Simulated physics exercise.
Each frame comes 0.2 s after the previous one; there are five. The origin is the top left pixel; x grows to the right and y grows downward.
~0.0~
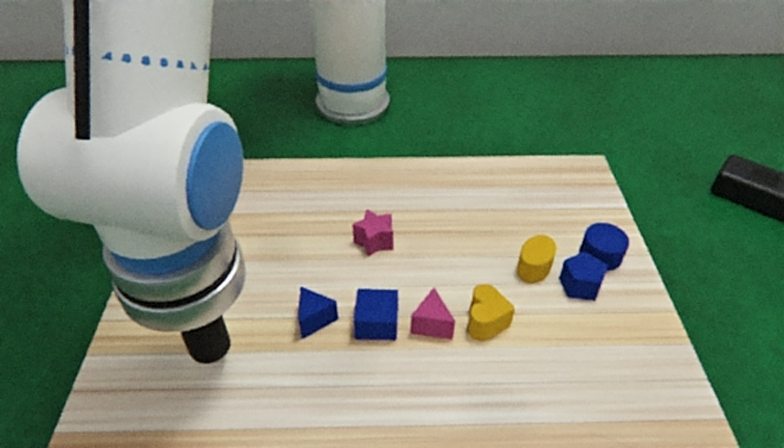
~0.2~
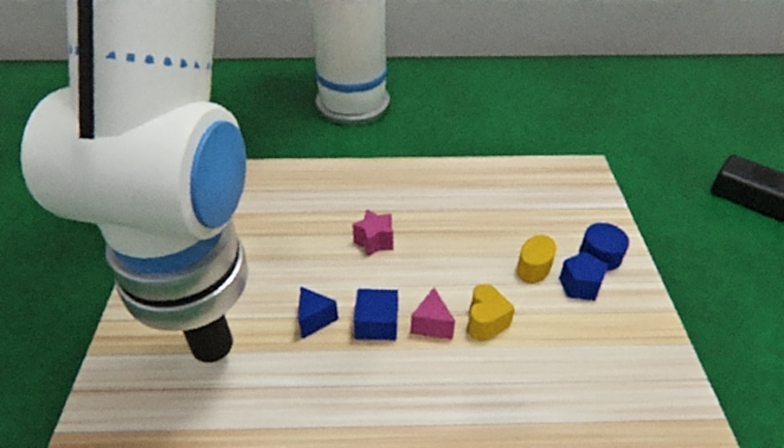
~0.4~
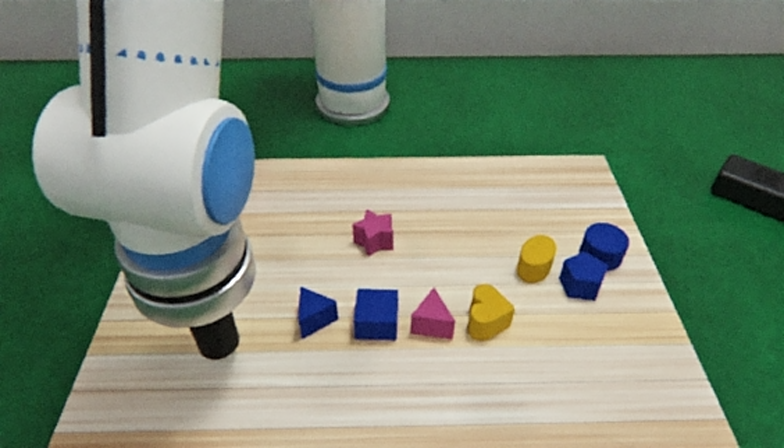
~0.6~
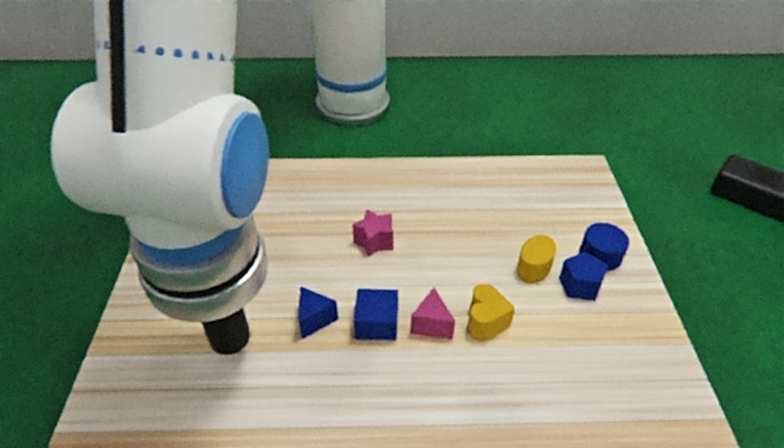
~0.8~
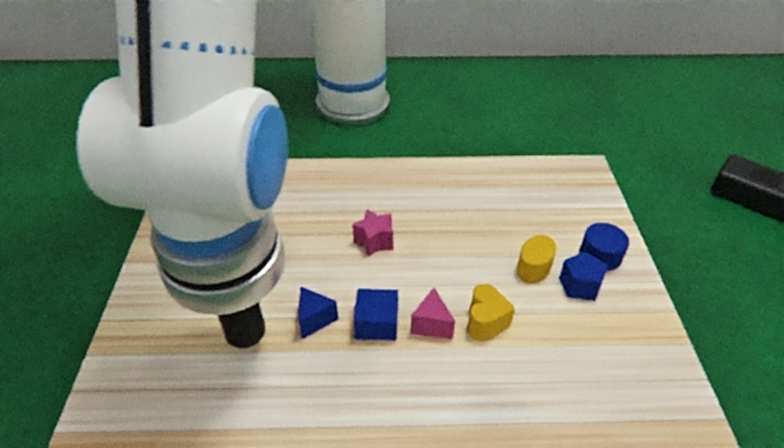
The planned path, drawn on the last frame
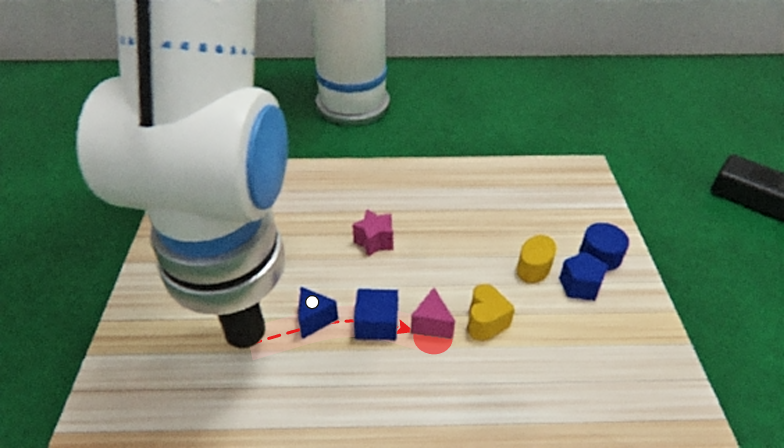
The clip shows a white robotic arm with a dark tip over a wooden board of blue, pink and yellow blocks. The arm moves slightly right toward the blue triangular block, while all the blocks stay still.
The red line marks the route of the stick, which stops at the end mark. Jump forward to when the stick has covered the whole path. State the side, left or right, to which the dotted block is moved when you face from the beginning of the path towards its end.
The shift is leftward.
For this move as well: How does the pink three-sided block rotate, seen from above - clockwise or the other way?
It goes anticlockwise.
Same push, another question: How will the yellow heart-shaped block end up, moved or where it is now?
That block ends up displaced.
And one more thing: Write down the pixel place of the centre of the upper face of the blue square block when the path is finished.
Its top middle will sit at (476, 313).
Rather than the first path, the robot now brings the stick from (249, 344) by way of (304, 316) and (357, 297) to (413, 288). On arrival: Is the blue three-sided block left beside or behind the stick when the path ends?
Going by the path, no.
Path on the board, from (249, 344) through (312, 327) and (373, 322) to (433, 337); the dot is on the blue three-sided block.
On the path given first. One third of the way, stick at (311, 314); blue three-sided block at (336, 291), turned 40° anticlockwise.
Two thirds of the way, stick at (374, 310); blue three-sided block at (370, 278), turned 75° anticlockwise; blue square block at (417, 303), turned 15° clockwise; pink three-sided block at (453, 308), turned 15° anticlockwise; yellow heart-shaped block at (494, 302).
At the end, stick at (434, 325); blue three-sided block at (370, 278), turned 75° anticlockwise; blue square block at (476, 313); pink three-sided block at (512, 311), turned 30° anticlockwise; yellow heart-shaped block at (530, 293), turned 65° anticlockwise.
